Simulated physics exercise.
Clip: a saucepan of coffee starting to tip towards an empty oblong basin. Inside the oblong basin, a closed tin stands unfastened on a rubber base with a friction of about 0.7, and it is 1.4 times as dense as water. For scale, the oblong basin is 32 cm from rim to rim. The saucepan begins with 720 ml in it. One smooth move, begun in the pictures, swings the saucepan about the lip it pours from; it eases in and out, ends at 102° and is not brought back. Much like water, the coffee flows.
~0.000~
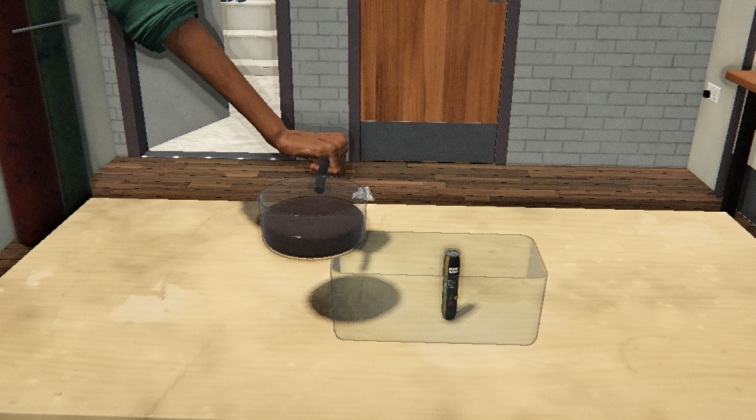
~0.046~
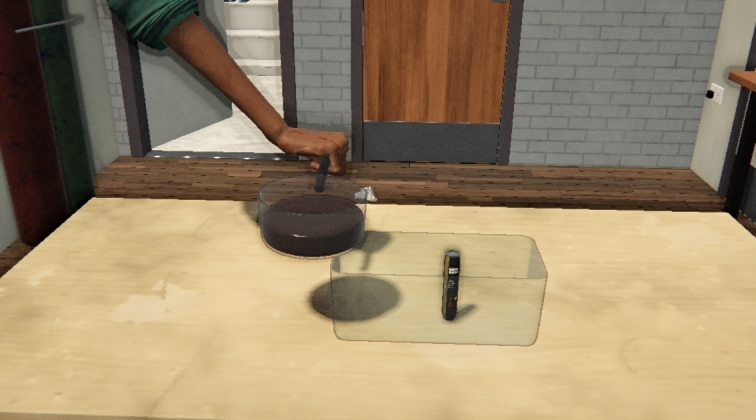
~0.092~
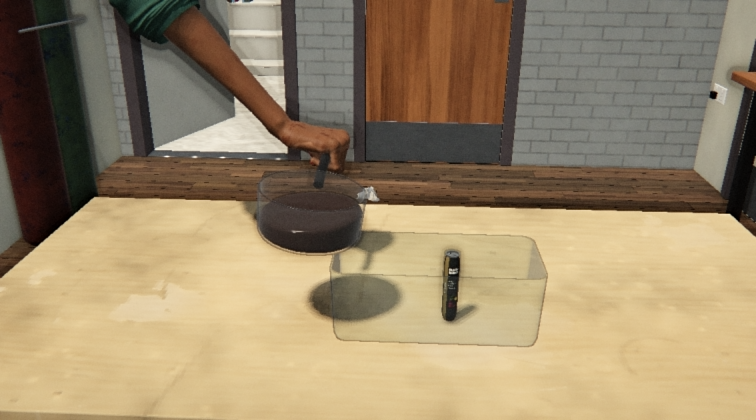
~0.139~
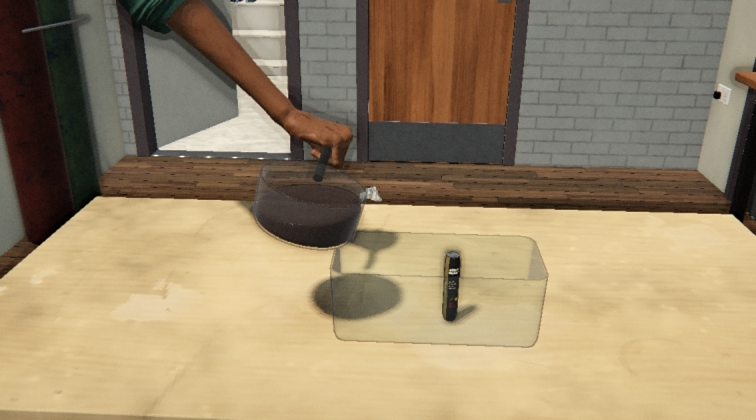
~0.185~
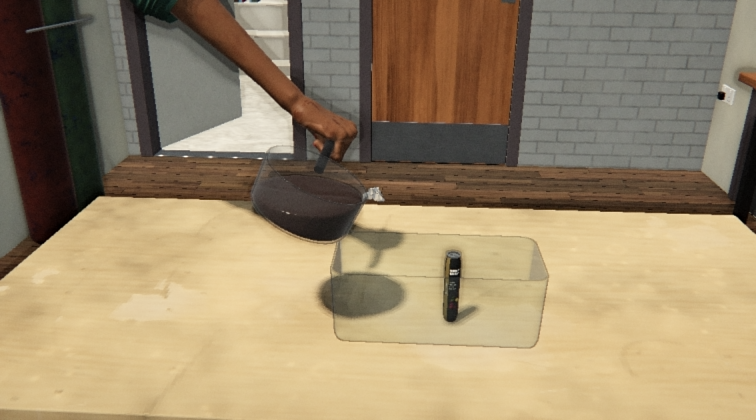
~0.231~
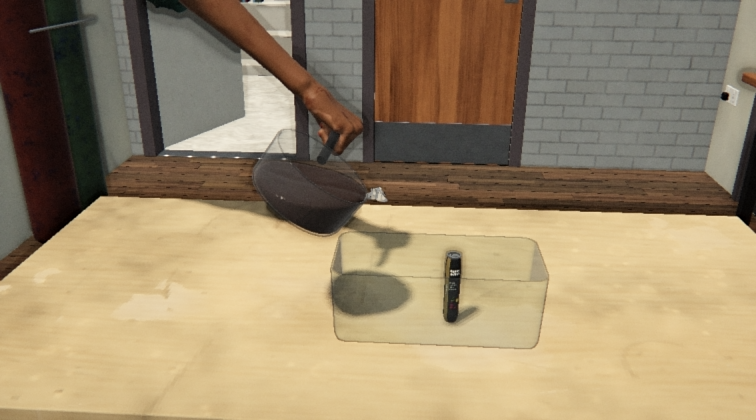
Above a pale wooden table, a hand steadily tilts a clear saucepan of dark liquid rightward.
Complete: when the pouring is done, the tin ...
... has gone over.
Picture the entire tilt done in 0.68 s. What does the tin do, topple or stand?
After the tilt, the tin has tipped over.
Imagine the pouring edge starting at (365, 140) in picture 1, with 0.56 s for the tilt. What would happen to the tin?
Then it tips over.
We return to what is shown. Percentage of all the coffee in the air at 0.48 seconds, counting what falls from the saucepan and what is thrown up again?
54 %.
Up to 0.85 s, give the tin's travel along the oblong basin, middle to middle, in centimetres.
Centre to centre, close to 7 cm.
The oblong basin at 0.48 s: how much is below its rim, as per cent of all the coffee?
I reckon close to 5 percent of it.
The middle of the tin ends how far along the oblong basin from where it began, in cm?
Looks like roughly 7.0 cm in total.
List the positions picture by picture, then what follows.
In the first frame, tilt 0°; pouring edge (366, 197); surface from (264, 213) to (364, 215); the oblong basin's rim runs from (334, 252) to (540, 257); the tin's top is at (452, 256).
In the second frame, tilt 2°; pouring edge (366, 197); surface from (264, 212) to (364, 214).
In the third frame, tilt 7°; pouring edge (366, 198); surface from (261, 209) to (363, 209).
In the fourth frame, tilt 15°; pouring edge (366, 198); surface from (258, 198) to (361, 204).
In the fifth frame, tilt 25°; pouring edge (366, 198); surface from (257, 185) to (363, 198).
In the sixth frame, tilt 37°; pouring edge (366, 198); surface from (257, 168) to (365, 193).
After 0.48 s the tilt is 97° and 40 per cent is still to pour; the tin stands where it began.
After 0.66 s the tilt is 102° and 5 per cent is still to pour; the tin leans 14°.
After 0.85 s the tilt is 102° and 1 per cent is still to pour; the tin lies on its side.
After 1.06 s the tilt is 102° and 0 per cent is still to pour; the tin lies on its side.
In the end the tin lies on its side.
